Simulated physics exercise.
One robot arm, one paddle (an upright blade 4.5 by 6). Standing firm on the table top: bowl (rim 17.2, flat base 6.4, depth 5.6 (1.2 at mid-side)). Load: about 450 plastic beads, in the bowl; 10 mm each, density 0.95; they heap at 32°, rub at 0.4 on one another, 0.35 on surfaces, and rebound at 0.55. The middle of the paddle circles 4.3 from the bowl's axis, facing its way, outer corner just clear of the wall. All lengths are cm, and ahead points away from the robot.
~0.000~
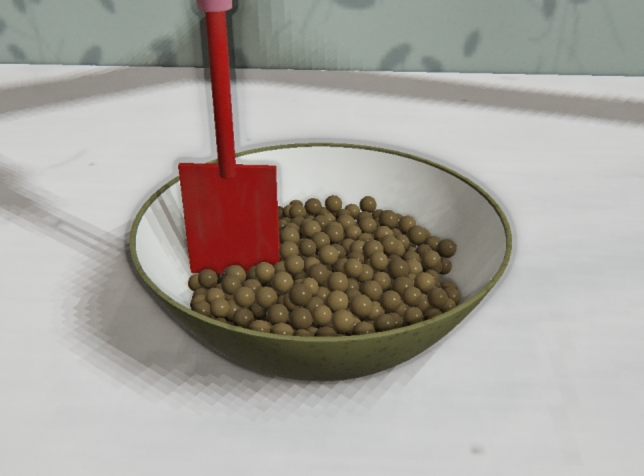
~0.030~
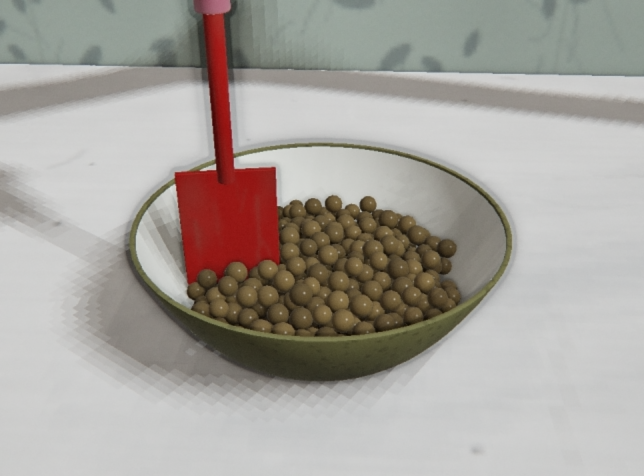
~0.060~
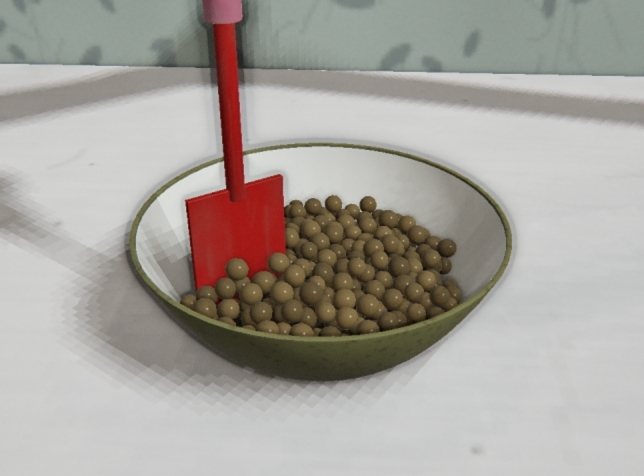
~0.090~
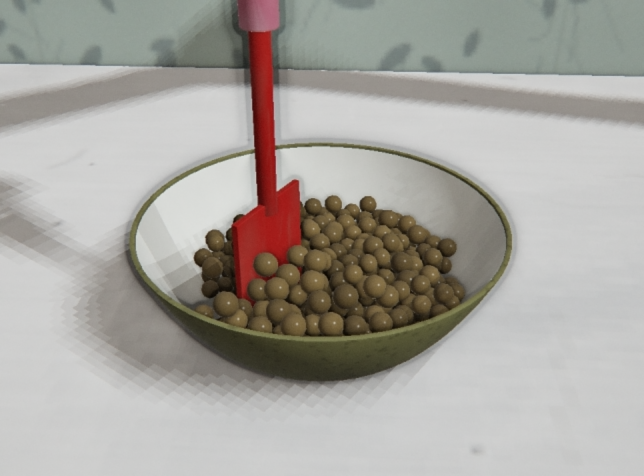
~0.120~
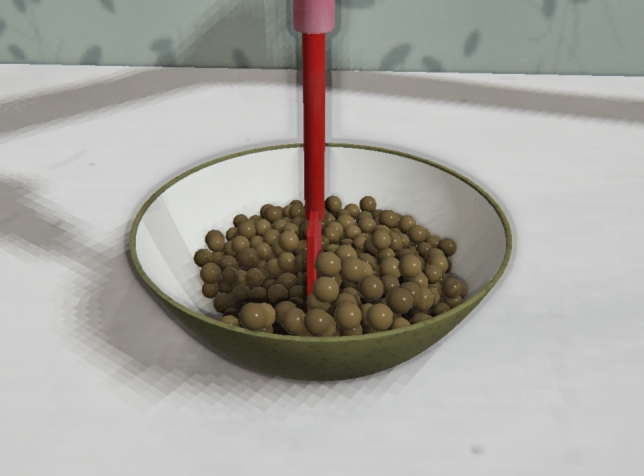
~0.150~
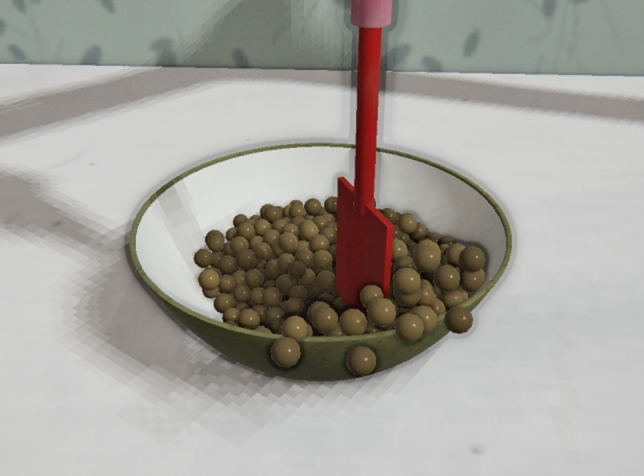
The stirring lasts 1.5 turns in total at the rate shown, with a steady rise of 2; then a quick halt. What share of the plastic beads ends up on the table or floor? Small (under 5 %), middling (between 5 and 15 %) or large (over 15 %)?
On the table or floor the share is large, over 15 %.
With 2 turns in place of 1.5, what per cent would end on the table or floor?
Then about 30 per cent.
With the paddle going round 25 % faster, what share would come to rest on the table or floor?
Then about 30 per cent.
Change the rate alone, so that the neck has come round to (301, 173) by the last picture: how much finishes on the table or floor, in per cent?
About 10 per cent.
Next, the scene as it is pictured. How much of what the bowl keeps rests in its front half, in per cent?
About 55 per cent.
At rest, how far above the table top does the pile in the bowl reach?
About 5.0 cm.
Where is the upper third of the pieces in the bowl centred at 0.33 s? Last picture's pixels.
Near (283, 207).
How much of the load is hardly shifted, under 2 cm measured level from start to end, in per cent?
Roughly 35 per cent.
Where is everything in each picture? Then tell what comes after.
In the first frame, paddle neck at (225, 135), 0° round; upper third of the load around (328, 265), from x 195 to 450, top at y 205; 448 in the bowl.
In the second frame, paddle neck at (223, 140), 10° round; upper third of the load around (326, 266), from x 195 to 450, top at y 205.
In the third frame, paddle neck at (233, 155), 36° round; upper third of the load around (322, 270), from x 190 to 450, top at y 205.
In the fourth frame, paddle neck at (266, 168), 63° round; upper third of the load around (331, 279), from x 205 to 455, top at y 205.
In the fifth frame, paddle neck at (314, 172), 90° round; upper third of the load around (360, 276), from x 205 to 455, top at y 205; 447 in the bowl, 1 in flight or on the tool.
In the sixth frame, paddle neck at (365, 166), 117° round; upper third of the load around (393, 269), from x 205 to 470, top at y 205; 441 in the bowl, 7 in flight or on the tool.
After 0.33 s, 279° round, highest piece 9 above the table; 378 in the bowl, 31 on the table or floor, 39 in flight or on the tool.
After 0.51 s, 81° round, highest piece 8 above the table; 336 in the bowl, 97 on the table or floor, 15 in flight or on the tool.
After 0.80 s, 180° round, highest piece 5 above the table; 330 in the bowl, 118 on the table or floor.
After 1.50 s, 180° round, highest piece 5 above the table; 330 in the bowl, 118 on the table or floor.
At rest, 330 in the bowl, 118 on the table or floor. That is 26 % on the table or floor.
